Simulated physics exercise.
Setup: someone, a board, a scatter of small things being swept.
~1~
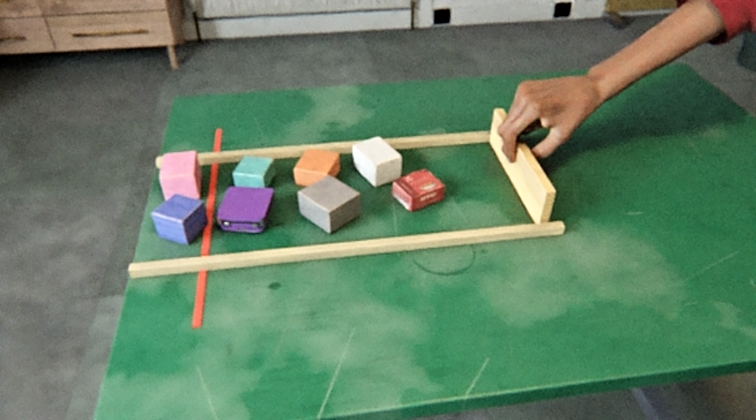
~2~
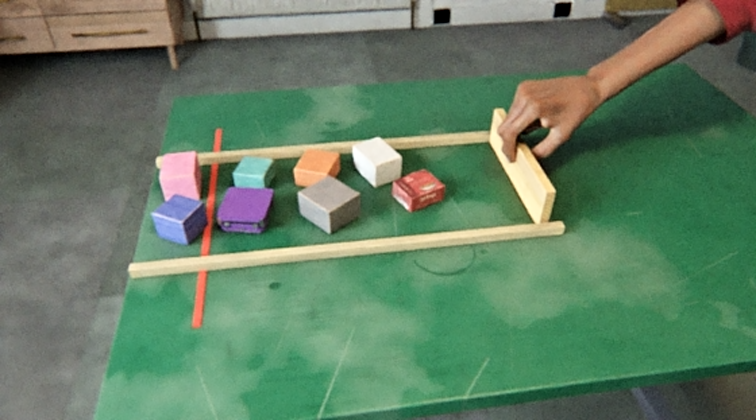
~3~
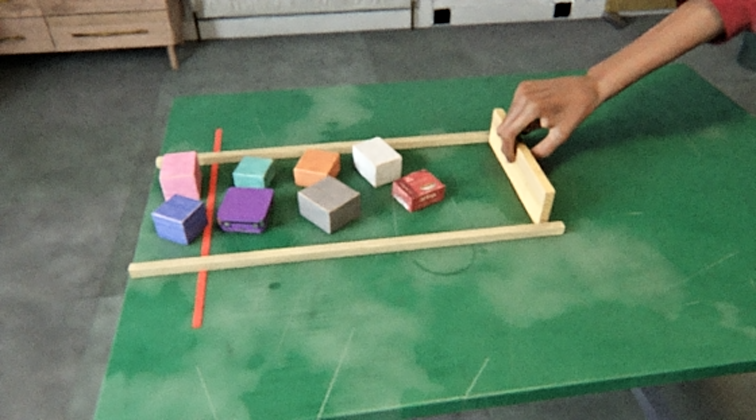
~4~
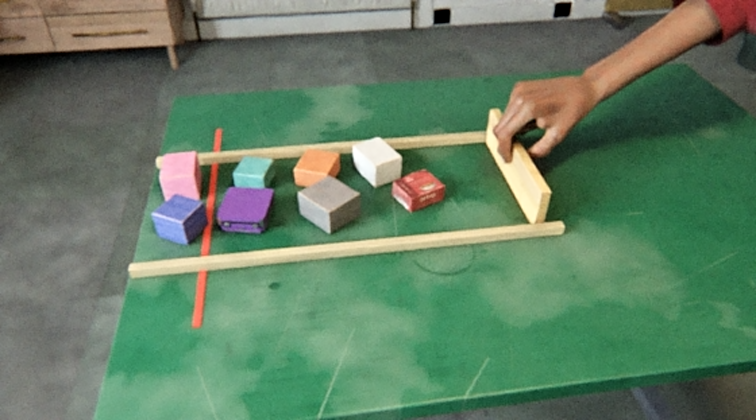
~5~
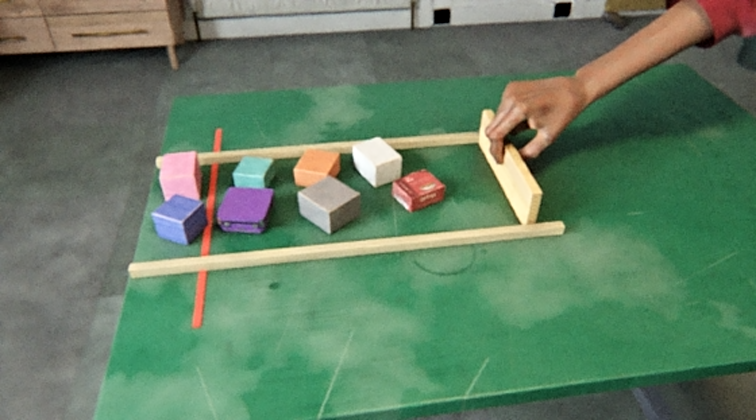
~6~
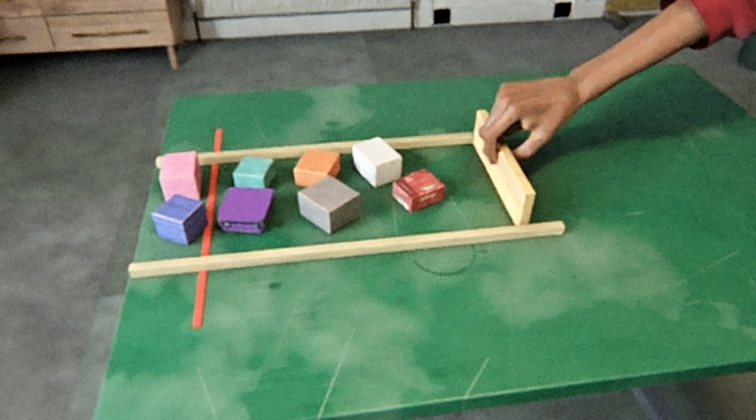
On a green table, a hand slides a wooden board slightly left toward scattered coloured blocks.
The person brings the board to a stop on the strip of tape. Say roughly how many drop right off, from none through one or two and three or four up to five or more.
Dropping off: Three or four.
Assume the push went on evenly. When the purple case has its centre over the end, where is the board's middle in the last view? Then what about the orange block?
For the purple case at (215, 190), for the orange block at (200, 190).
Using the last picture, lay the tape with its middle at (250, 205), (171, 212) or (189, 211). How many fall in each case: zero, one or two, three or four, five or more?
1 or 2; at least five; five or over.
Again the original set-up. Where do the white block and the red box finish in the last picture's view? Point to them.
Listed as asked: First (195, 174), and then (188, 205).
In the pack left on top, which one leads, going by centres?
The one you want is the orange block.
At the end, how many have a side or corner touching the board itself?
3 in contact.
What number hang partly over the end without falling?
Expected count: 1.
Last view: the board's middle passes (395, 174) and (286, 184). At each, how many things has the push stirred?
I make it 2 at the first spot and 8 at the other.
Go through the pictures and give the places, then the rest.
The first picture shows pink block (182, 177); blue block (181, 219); purple case (247, 210); board (519, 164); tape (210, 208).
The second picture shows blue block (181, 219); orange block (318, 169).
The third picture shows purple case (247, 211); grey block (330, 204).
The fourth picture shows pink block (182, 177); turquoise block (255, 174).
The fifth picture shows blue block (181, 219); board (507, 165).
The sixth picture shows pink block (182, 177); blue block (181, 219); purple case (247, 211); board (501, 165); tape (210, 208).
Soon after, none off yet; pink block at rest near (182, 177); blue block at rest near (181, 219); purple case at rest near (247, 211).
In the end, the number that fall off is three or four; gone, turquoise block, purple case, blue block and pink block.
